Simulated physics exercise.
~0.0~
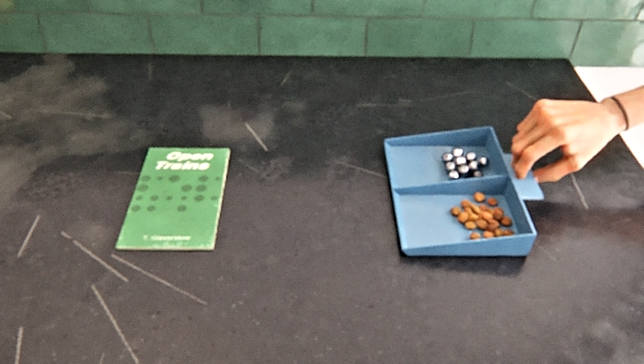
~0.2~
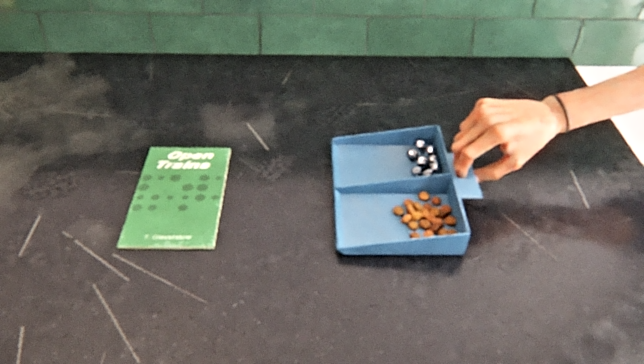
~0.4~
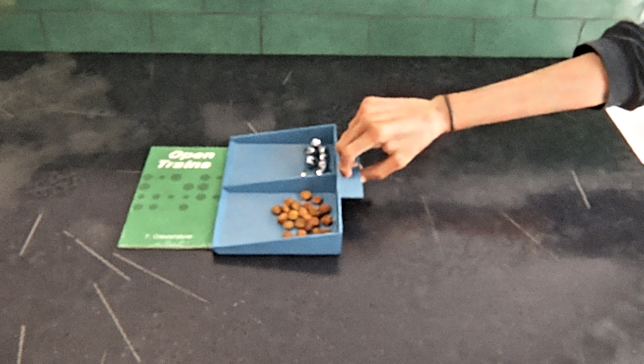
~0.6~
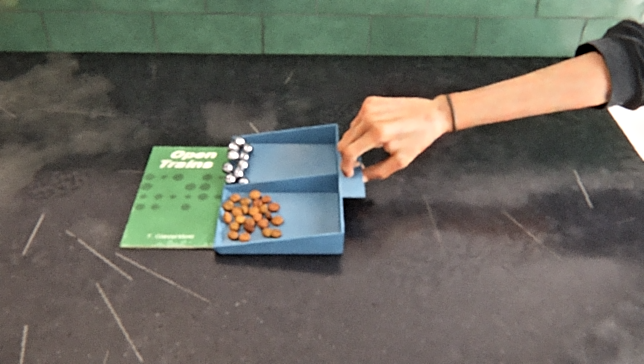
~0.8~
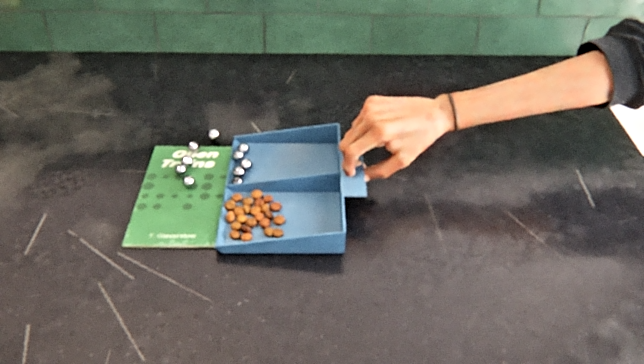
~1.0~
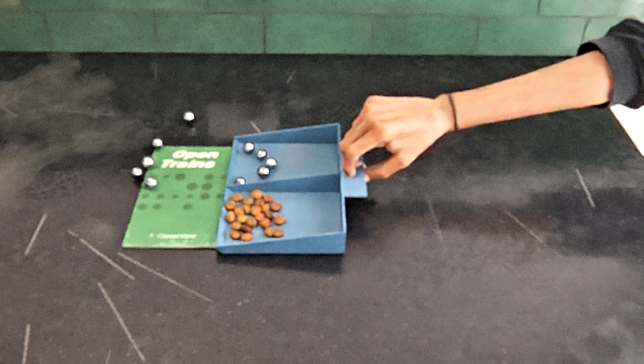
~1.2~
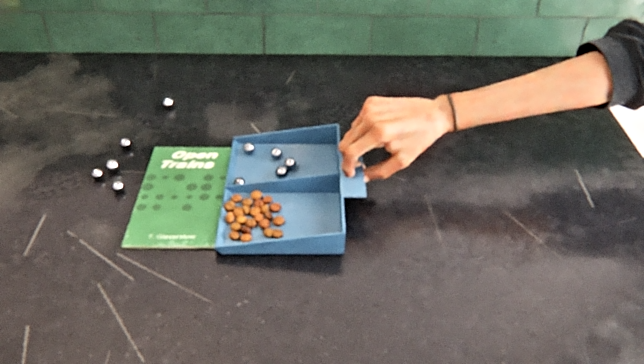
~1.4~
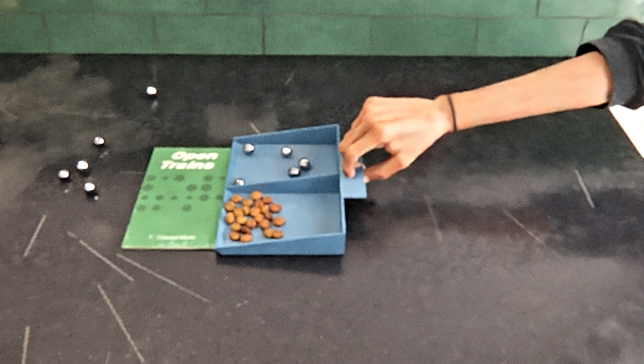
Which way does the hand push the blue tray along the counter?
The hand pushes the tray to the left, towards the green book.
